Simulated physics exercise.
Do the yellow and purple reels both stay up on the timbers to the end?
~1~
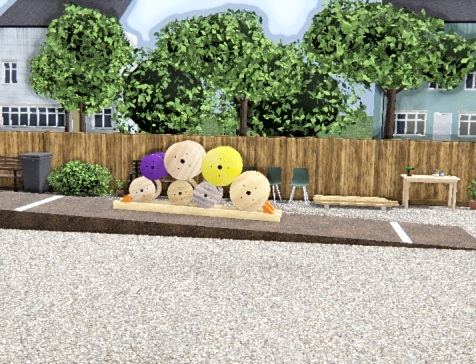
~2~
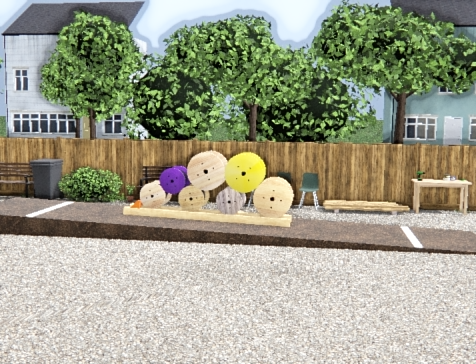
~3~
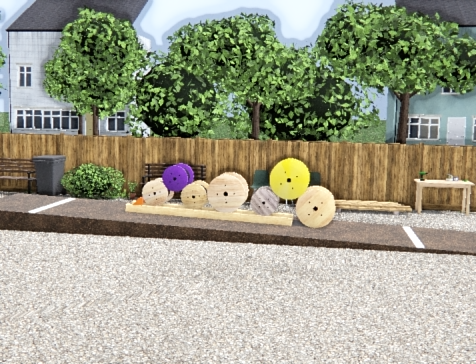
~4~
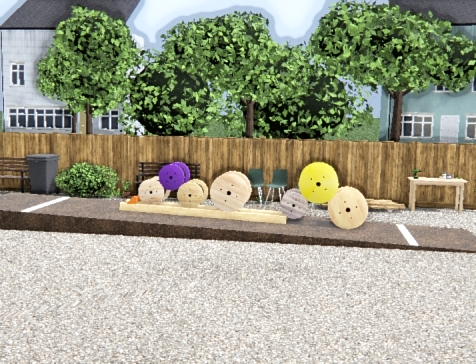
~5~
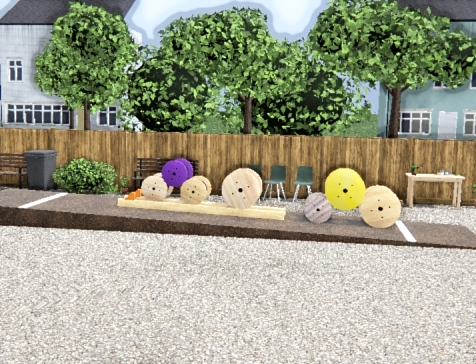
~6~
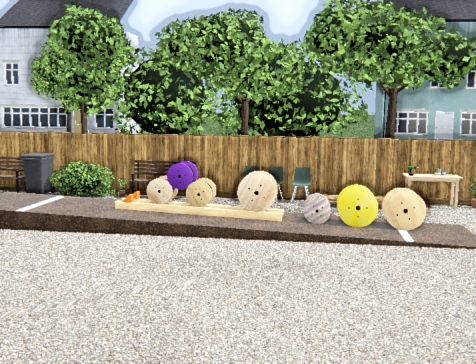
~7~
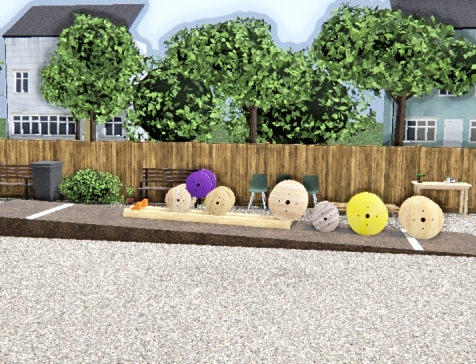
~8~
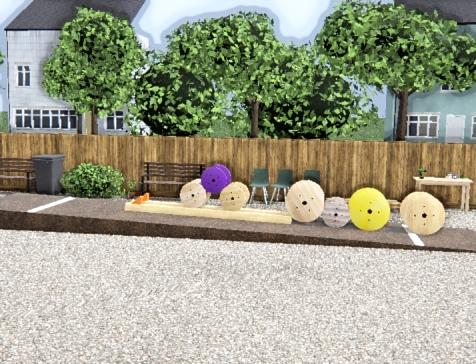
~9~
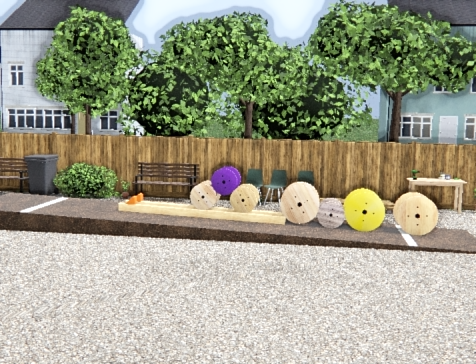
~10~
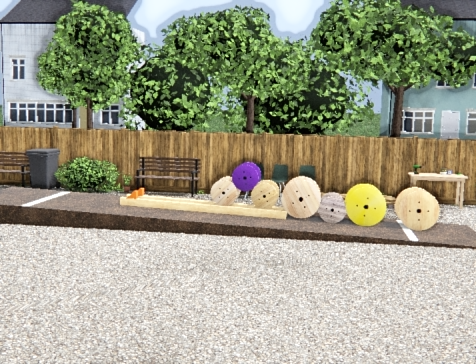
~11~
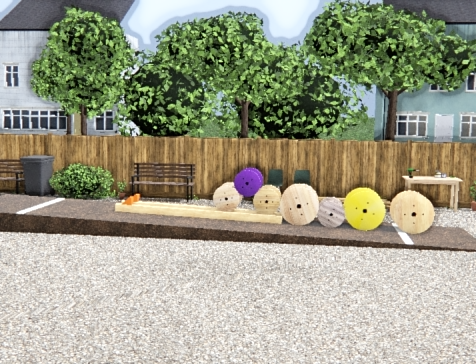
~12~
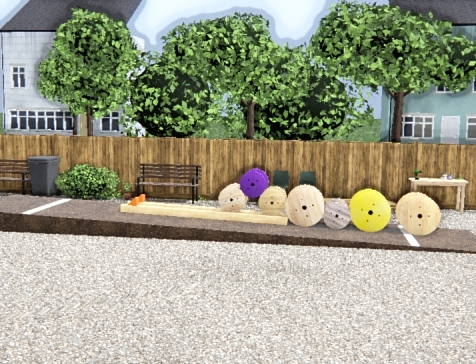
No, only the purple one does, resting on top of other reels near the right end of the timbers. The yellow one rolls off to the right and stops on the ground just short of the white line.
